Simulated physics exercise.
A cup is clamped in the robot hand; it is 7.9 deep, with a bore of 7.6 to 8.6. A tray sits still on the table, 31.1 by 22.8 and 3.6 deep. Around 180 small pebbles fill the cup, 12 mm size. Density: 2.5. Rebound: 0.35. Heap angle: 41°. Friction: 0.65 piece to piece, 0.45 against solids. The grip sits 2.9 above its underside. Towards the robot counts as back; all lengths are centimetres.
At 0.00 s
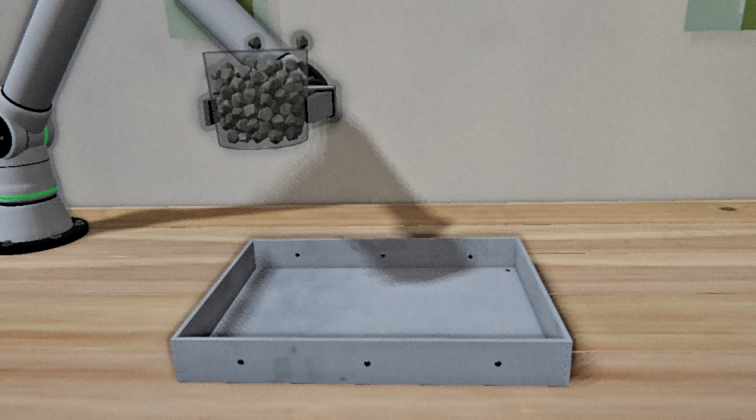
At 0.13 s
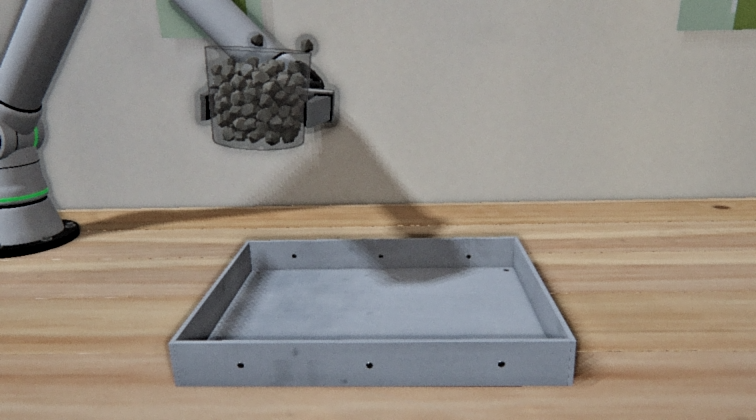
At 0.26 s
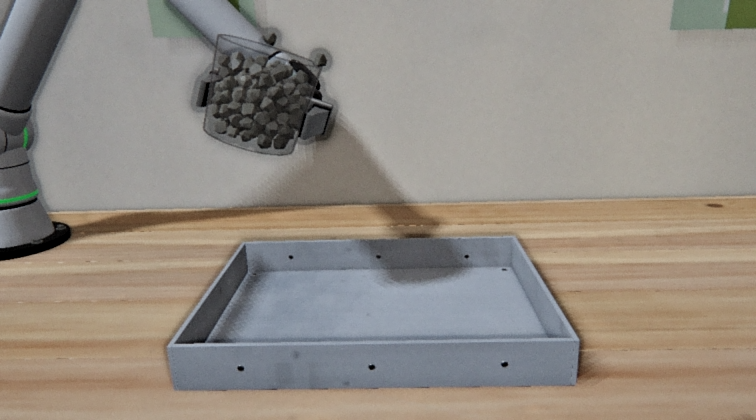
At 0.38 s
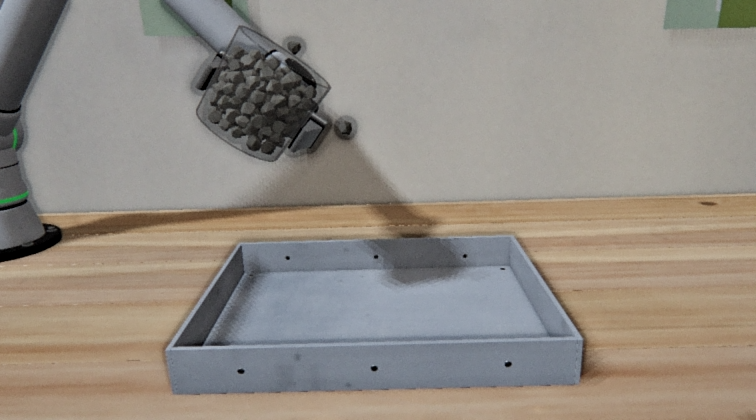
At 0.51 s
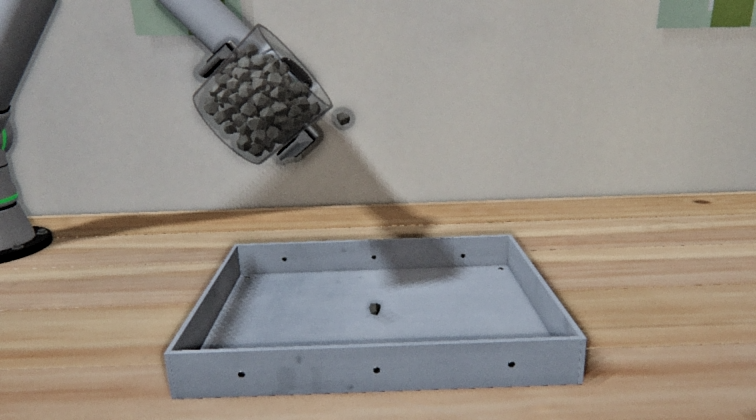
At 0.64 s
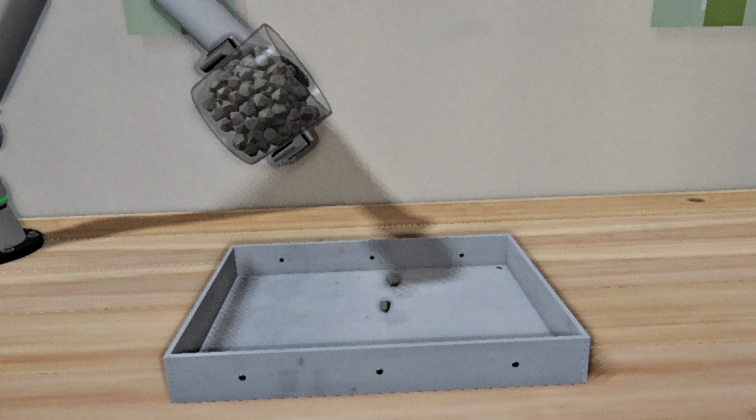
A robot arm tilts a clear cup of pebbles rightward, and two drop into the tray.
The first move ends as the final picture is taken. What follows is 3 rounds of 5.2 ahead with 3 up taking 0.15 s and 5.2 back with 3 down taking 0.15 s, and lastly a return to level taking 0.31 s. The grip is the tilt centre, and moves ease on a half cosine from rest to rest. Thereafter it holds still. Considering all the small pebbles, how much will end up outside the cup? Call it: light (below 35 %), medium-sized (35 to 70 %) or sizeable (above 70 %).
A medium-sized share.
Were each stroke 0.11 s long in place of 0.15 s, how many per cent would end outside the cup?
That change gives some 90 percent.
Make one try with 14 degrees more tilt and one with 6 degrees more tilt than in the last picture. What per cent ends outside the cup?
Estimates, in order: 85 % and 65 %.
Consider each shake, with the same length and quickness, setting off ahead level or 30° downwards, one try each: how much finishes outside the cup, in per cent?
Roughly 30 per cent, then 10 per cent.
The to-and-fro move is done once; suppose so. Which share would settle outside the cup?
Estimate: Around 25 %.
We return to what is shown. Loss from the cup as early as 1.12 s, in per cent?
About 25 per cent so far.
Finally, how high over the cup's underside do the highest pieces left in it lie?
It reaches close to 6.5 cm in the end.
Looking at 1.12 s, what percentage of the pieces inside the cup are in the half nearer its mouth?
My estimate is near 60 per cent.
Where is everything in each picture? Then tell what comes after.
Cup middle at (260, 99), level; upper third of the load around (257, 78), from x 215 to 300, top at y 40; 179 in the cup, in the first frame.
Cup middle at (259, 98), tilted 5° forward; upper third of the load around (258, 78), from x 215 to 305, top at y 40, in the second frame.
Cup middle at (260, 98), tilted 19° forward; upper third of the load around (256, 77), from x 215 to 320, top at y 40, in the third frame.
Cup middle at (261, 98), tilted 37° forward; upper third of the load around (255, 78), from x 215 to 345, top at y 45; 178 in the cup, 1 in flight or on a rim, in the fourth frame.
Cup middle at (261, 99), tilted 51° forward; upper third of the load around (257, 79), from x 210 to 375, top at y 50; 177 in the cup, 1 in the tray, 1 in flight or on a rim, in the fifth frame.
Cup middle at (260, 99), tilted 56° forward; upper third of the load around (257, 78), from x 210 to 395, top at y 55; 177 in the cup, 2 in the tray, in the sixth frame.
By 1.12 s, tilted 56° forward, highest piece 26 above the table; 132 in the cup, 45 in the tray, 2 in flight or on a rim.
By 1.61 s, tilted 50° forward, highest piece 22 above the table; 88 in the cup, 87 in the tray, 4 in flight or on a rim.
By 2.05 s, level, highest piece 24 above the table; 91 in the tray, 88 in the cup.
By 3.10 s, level, highest piece 24 above the table; 91 in the tray, 88 in the cup.
Final count, 91 in the tray, 88 in the cup. That is 51 % outside the cup.
